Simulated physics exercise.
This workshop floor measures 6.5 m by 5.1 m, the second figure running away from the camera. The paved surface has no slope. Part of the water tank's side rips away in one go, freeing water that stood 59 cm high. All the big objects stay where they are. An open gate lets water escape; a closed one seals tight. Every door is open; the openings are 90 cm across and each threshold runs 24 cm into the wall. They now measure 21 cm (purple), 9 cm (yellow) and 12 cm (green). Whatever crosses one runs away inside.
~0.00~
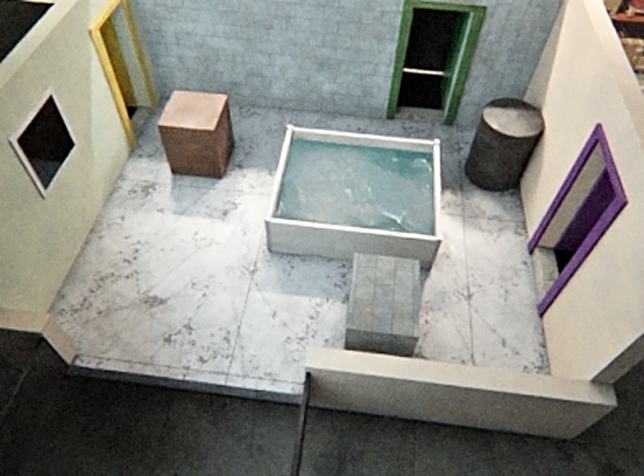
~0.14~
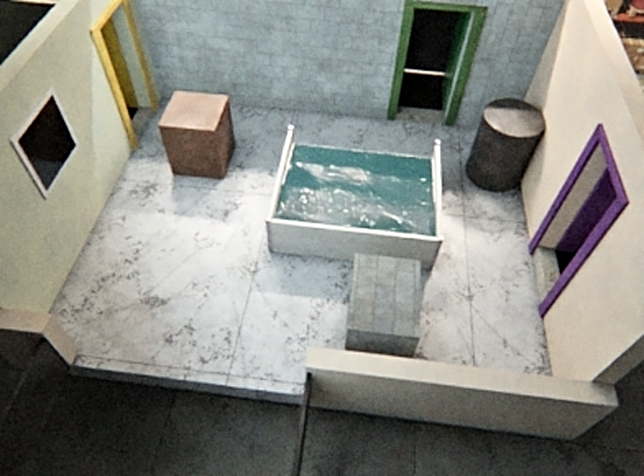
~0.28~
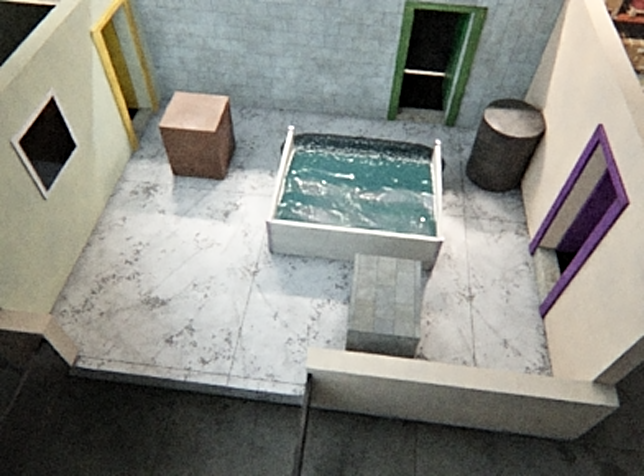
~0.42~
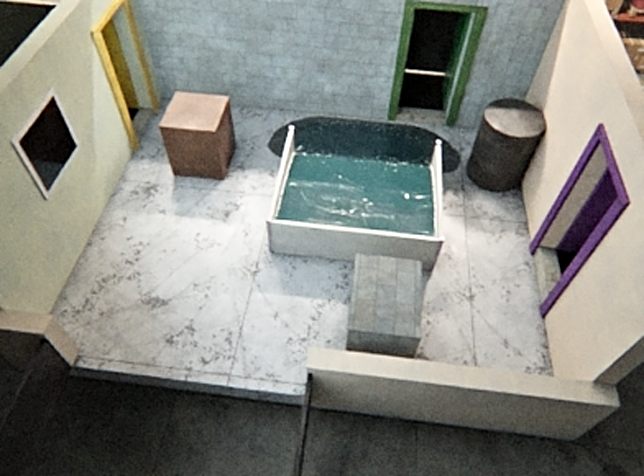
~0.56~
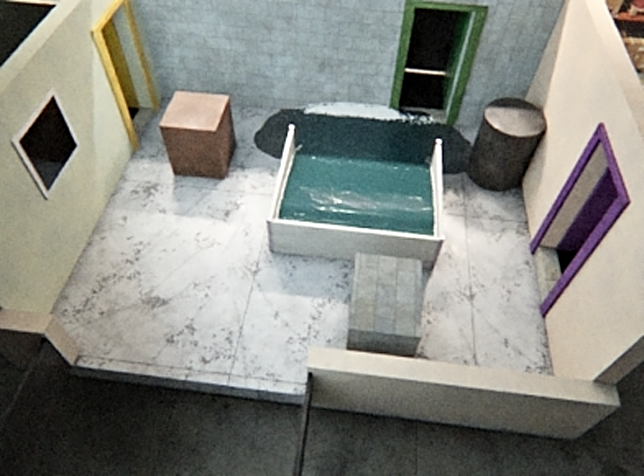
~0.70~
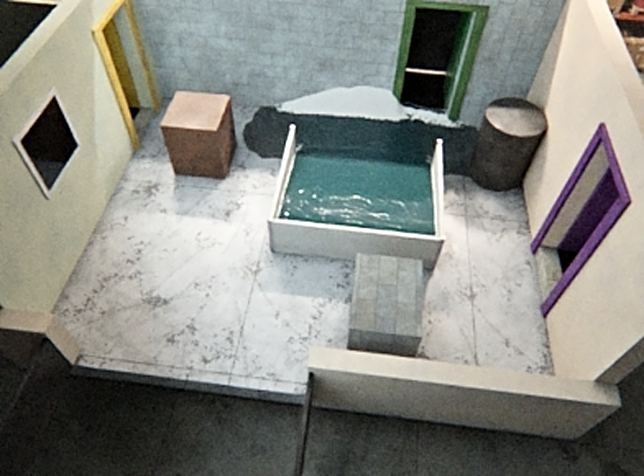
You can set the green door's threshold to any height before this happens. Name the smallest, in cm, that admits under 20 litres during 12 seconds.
Some 32 cm above the ground.
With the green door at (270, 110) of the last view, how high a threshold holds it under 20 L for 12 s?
Roughly 15 cm.
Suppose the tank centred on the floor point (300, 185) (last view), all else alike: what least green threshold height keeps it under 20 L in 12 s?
Some 16 cm.
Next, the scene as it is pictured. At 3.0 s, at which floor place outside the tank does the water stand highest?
Near (520, 166).
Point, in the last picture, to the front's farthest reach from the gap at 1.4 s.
Around (192, 101).
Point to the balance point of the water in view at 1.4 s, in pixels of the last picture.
At about (360, 167).
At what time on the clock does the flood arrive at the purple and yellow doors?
Purple 4.0 s, yellow 1.8 s.
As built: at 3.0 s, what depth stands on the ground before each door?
Depths in cm: Purple 0, yellow 27, green 20.
After 1.4 s water covers 20 % of the floor, deepest (44 cm) near (354, 123); 34 cm at the green door, 82 litres in over its 12 cm threshold.
After 3.0 s water covers 35 % of the floor, deepest (49 cm) near (520, 166); 20 cm at the green door, 231 litres in over its 12 cm threshold.
After 12.0 s water covers 100 % of the floor, deepest (14 cm) near (520, 166); 10 cm at the green door, 298 litres in over its 12 cm threshold.
At the green door as built, the water arrived by 0.6 s and peaked near 34 cm at 1.6 s.
With a threshold of 28 cm, 44 litres would have come in within the 12 s; with 37.5 cm, 4 litres. So under 20 litres takes about 32 cm.
